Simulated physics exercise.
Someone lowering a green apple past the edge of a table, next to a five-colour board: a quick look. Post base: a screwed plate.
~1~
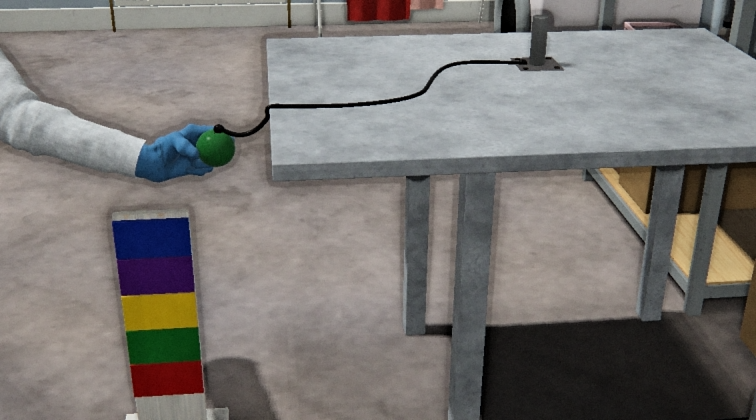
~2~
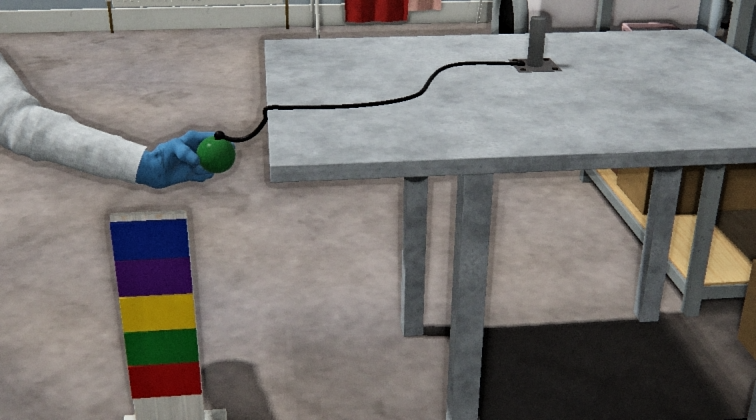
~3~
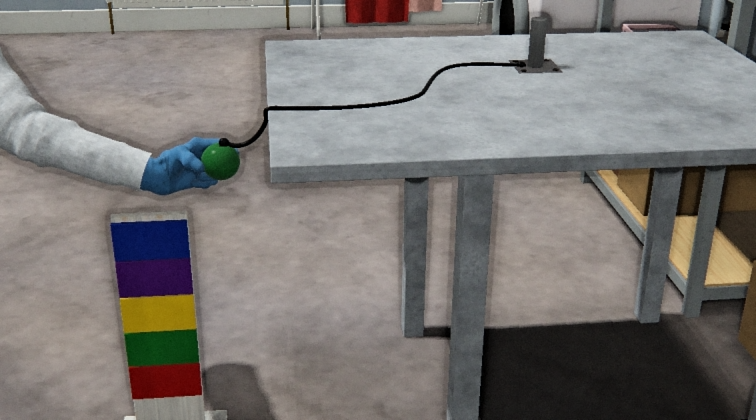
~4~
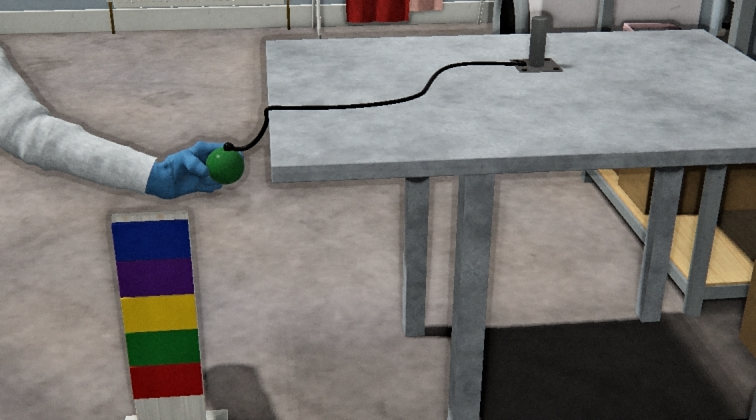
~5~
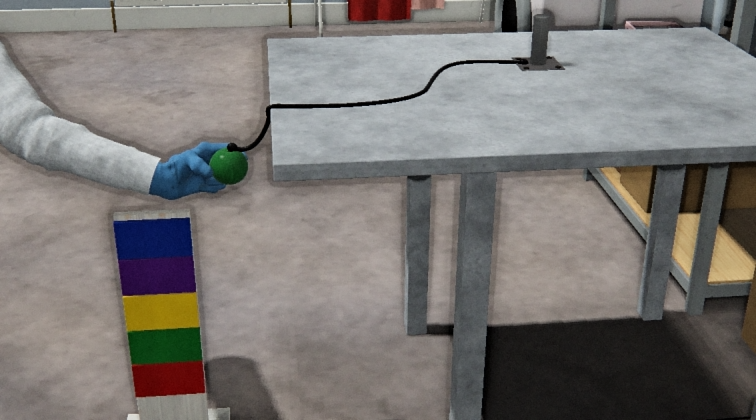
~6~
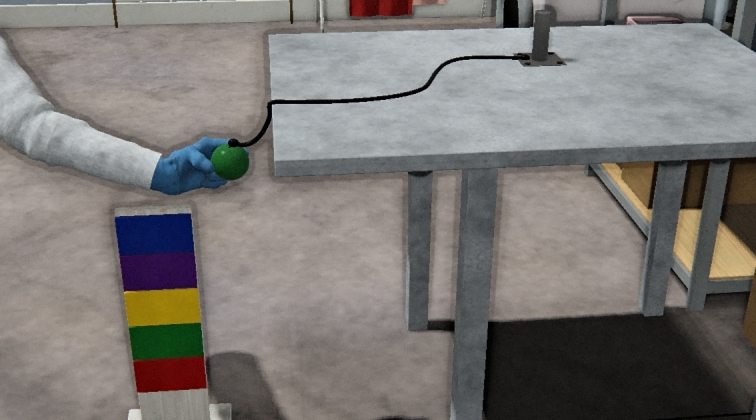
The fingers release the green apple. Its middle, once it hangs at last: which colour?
Colour: Blue.
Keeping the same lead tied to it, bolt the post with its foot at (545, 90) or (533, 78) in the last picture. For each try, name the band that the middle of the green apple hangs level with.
For the first spot, purple; for the second, purple.
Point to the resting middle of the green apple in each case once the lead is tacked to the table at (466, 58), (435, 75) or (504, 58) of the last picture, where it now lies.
About (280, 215), (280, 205) and (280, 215).
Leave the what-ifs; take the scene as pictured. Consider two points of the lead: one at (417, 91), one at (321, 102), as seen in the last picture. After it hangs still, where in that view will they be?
You'll find the first mark at (360, 81) and the second mark at (271, 102).
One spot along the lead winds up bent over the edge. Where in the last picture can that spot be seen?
Location: About (328, 102).
A little later, apple near (306, 211); level with blue.
Next, apple near (275, 225); level with blue.
When it is over, apple near (279, 224); level with blue. The lead holds its middle at blue.
